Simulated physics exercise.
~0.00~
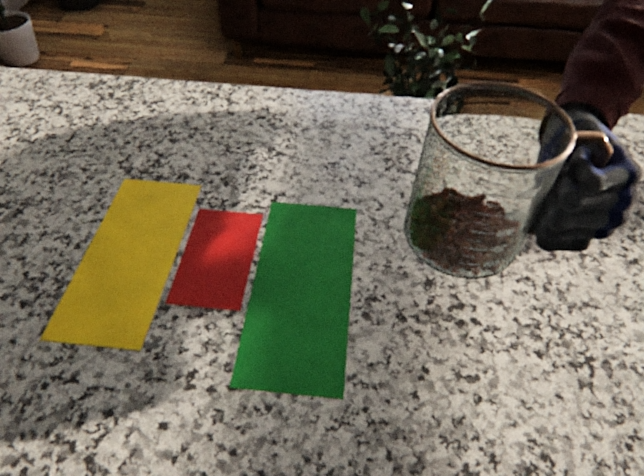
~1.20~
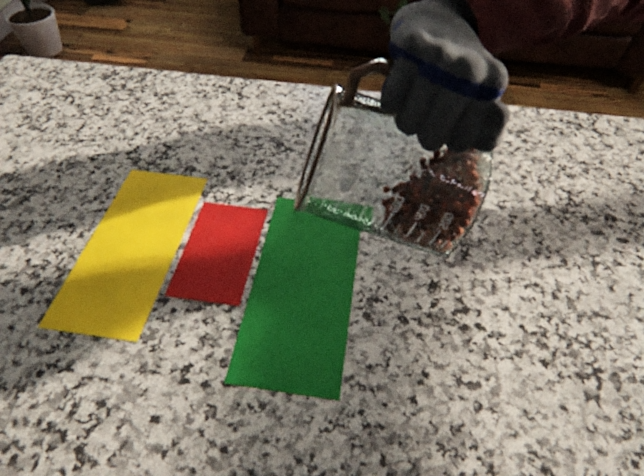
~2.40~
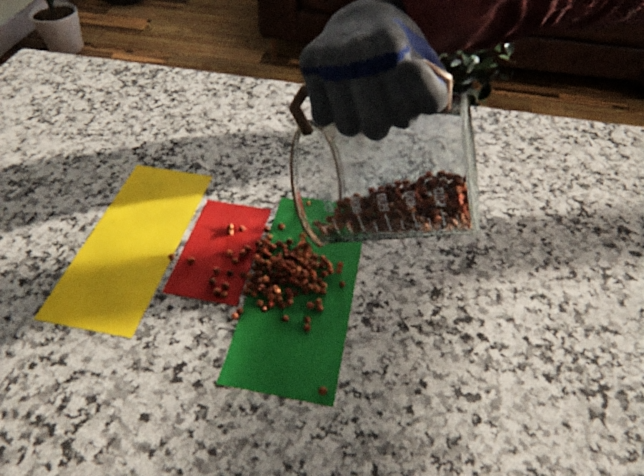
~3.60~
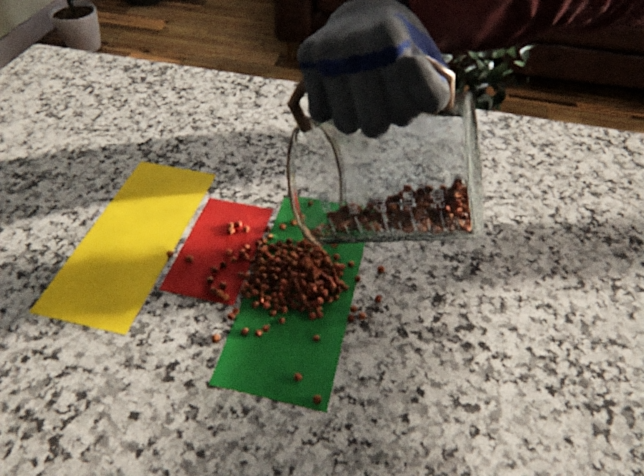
The clip opens on a speckled stone tabletop with yellow, red and green mats lying side by side, and a clear glass jug of small reddish-brown pellets standing upright to their right. A gloved hand lifts the jug by its handle and swings it left, tipping it toward the green mat while the pellets stay inside. As it tilts further, pellets spill from the rim and pile on the green mat, some scattering onto the red. The heap grows and a few stray onto the bare table. At the end, the jug remains tipped with some pellets inside, and the yellow mat is empty.
